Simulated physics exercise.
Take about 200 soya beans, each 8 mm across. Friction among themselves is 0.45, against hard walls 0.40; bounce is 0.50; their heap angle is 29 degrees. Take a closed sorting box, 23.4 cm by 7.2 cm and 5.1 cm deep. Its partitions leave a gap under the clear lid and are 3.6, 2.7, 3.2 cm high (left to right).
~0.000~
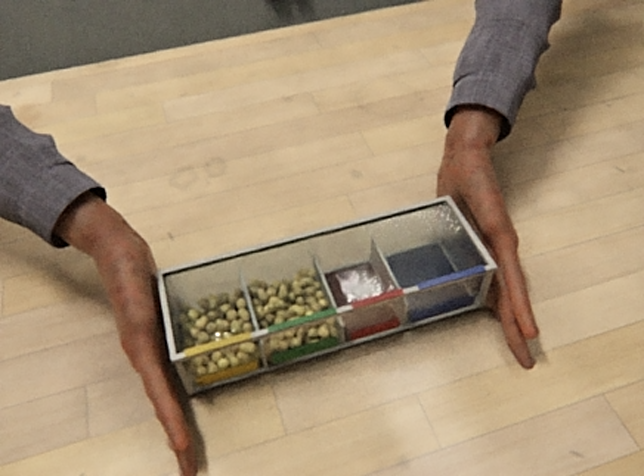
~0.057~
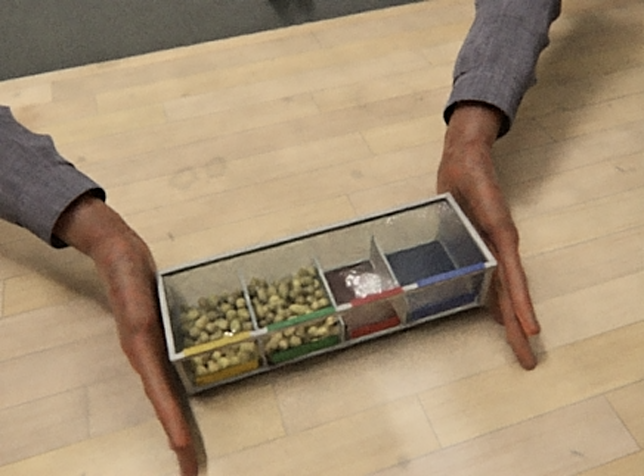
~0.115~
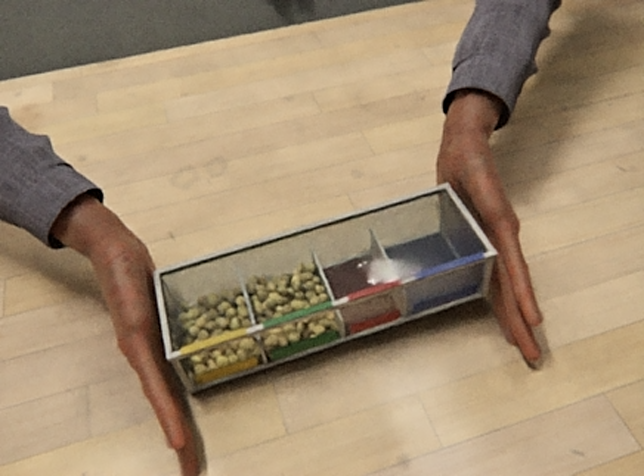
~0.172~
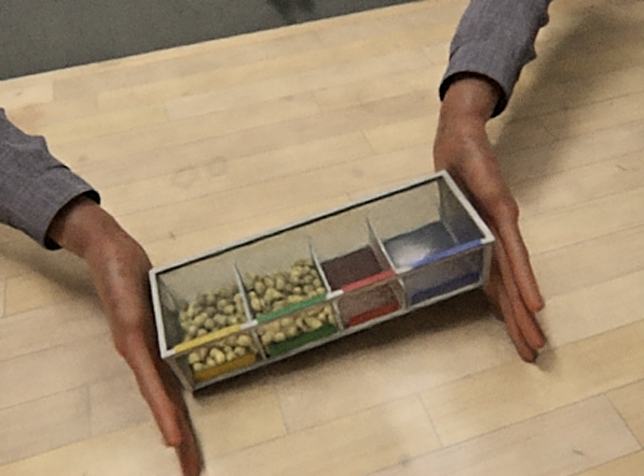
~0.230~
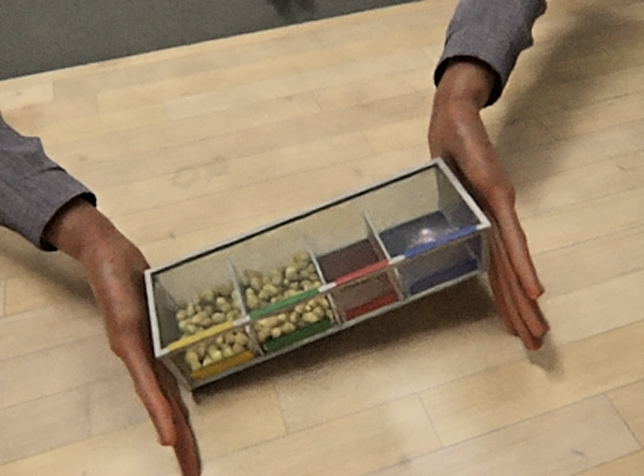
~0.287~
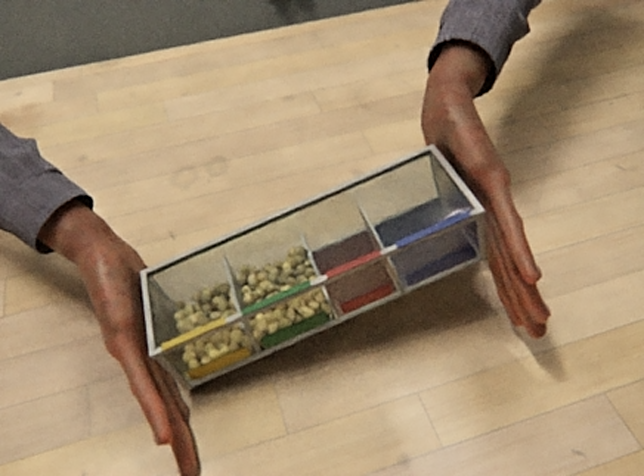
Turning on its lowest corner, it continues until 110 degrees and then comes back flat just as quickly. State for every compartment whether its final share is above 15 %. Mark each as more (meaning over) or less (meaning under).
Red compartment - less; blue compartment - less; green compartment - more; yellow compartment - more.
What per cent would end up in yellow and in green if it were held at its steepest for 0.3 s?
Then, in per cent: Yellow 65; green 35.
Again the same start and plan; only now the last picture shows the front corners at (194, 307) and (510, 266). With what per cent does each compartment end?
In the end red holds 10 %, blue holds 60 %, green holds 5 % and yellow holds 30 %.
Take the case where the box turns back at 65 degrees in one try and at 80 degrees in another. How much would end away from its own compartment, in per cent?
Close to 0 in a hundred first, and 0 in a hundred second.
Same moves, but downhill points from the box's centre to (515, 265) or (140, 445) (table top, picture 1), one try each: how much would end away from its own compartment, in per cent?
Roughly 80 per cent on the first try and 25 per cent on the second.
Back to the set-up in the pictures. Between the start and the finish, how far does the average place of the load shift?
It shifts by roughly 2.0 cm.
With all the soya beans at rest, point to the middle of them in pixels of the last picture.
Roughly pixel (229, 319).
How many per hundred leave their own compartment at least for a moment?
20 per cent or so.
After 1.86 s, tilt 110 degrees; green 45 %, yellow 55 %.
Then, at 2.91 s, tilt 51 degrees; green 40 %, yellow 60 %.
Then, at 3.94 s, tilt 0 degrees; green 40 %, yellow 60 %.
In the end, at 4.6 s, red 0 %, blue 0 %, green 40 %, yellow 60 %.
